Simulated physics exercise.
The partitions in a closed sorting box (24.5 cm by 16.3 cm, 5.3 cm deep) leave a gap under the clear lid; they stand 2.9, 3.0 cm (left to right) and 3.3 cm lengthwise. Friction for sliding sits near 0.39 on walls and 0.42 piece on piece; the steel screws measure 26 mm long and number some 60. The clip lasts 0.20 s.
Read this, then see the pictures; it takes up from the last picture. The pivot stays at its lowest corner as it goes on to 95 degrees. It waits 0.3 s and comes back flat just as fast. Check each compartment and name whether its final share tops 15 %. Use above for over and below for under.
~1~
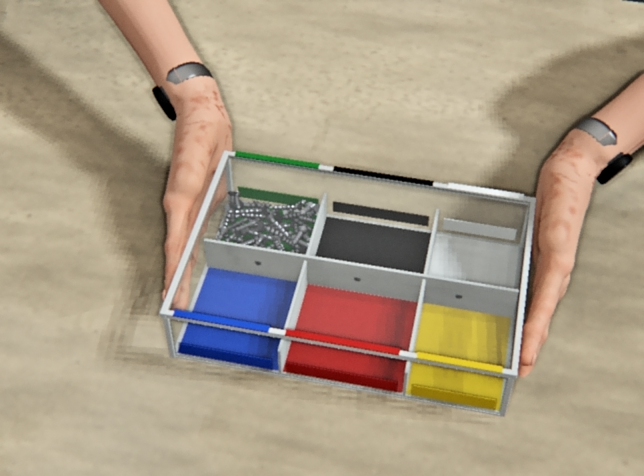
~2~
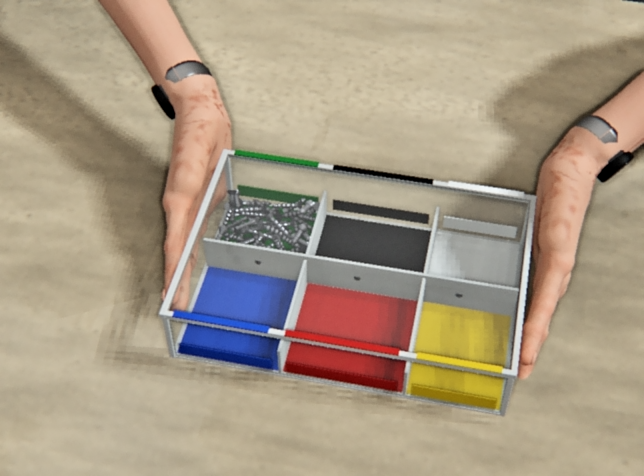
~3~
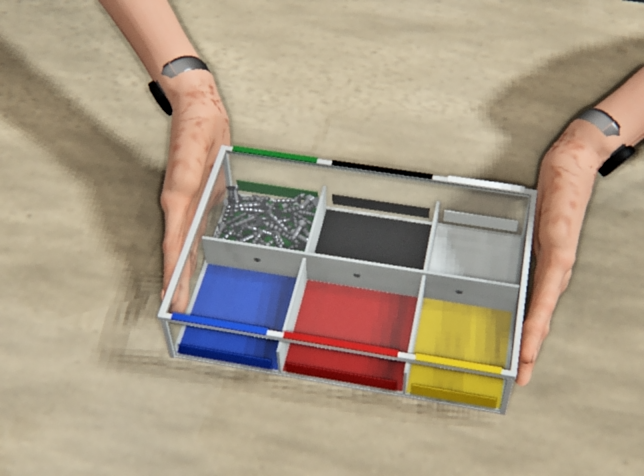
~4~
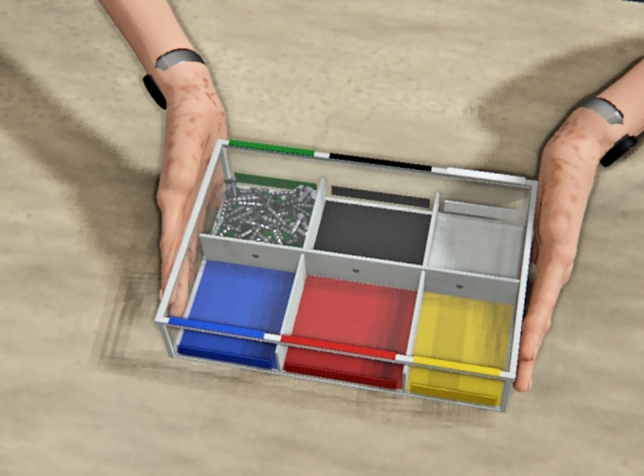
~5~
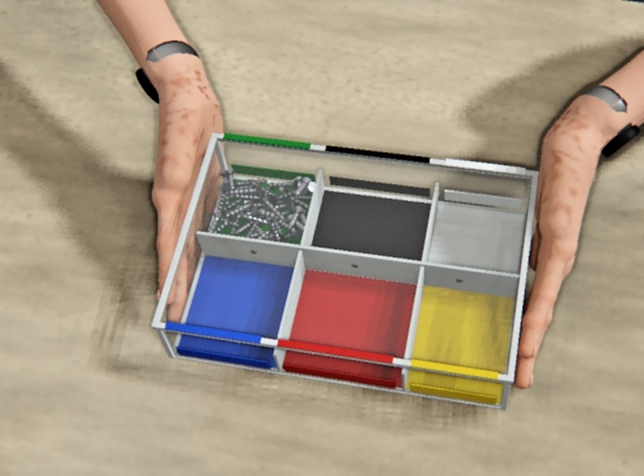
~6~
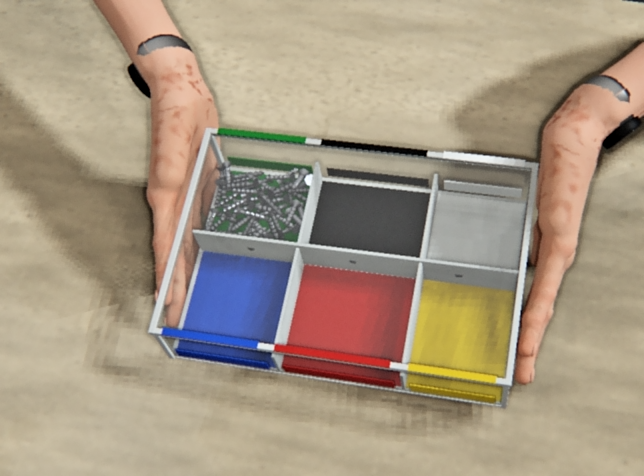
Verdicts: Red below, blue above, green above, yellow below, white below, black below.
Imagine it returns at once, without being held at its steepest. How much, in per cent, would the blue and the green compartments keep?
You'd end up with blue at 65 per cent and green at 35 per cent.
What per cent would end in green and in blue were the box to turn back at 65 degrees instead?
In per cent, green 90 and blue 10.
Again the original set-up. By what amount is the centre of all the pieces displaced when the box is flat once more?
It shifts by roughly 7.5 cm.
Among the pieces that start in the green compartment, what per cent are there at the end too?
Something like 30 in a hundred.
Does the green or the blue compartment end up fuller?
Result: Blue has more.
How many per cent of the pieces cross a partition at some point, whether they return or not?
I'd guess roughly 65 percent.
Then, 0.86 s after the last picture, tilt 95 degrees; blue 55 %, green 45 %.
Then, 1.44 s after the last picture, tilt 51 degrees; blue 65 %, green 35 %.
Then, 2.07 s after the last picture, tilt 0 degrees; blue 65 %, green 35 %.
In the end, red 0 %, blue 65 %, green 35 %, yellow 0 %, white 0 %, black 0 %.
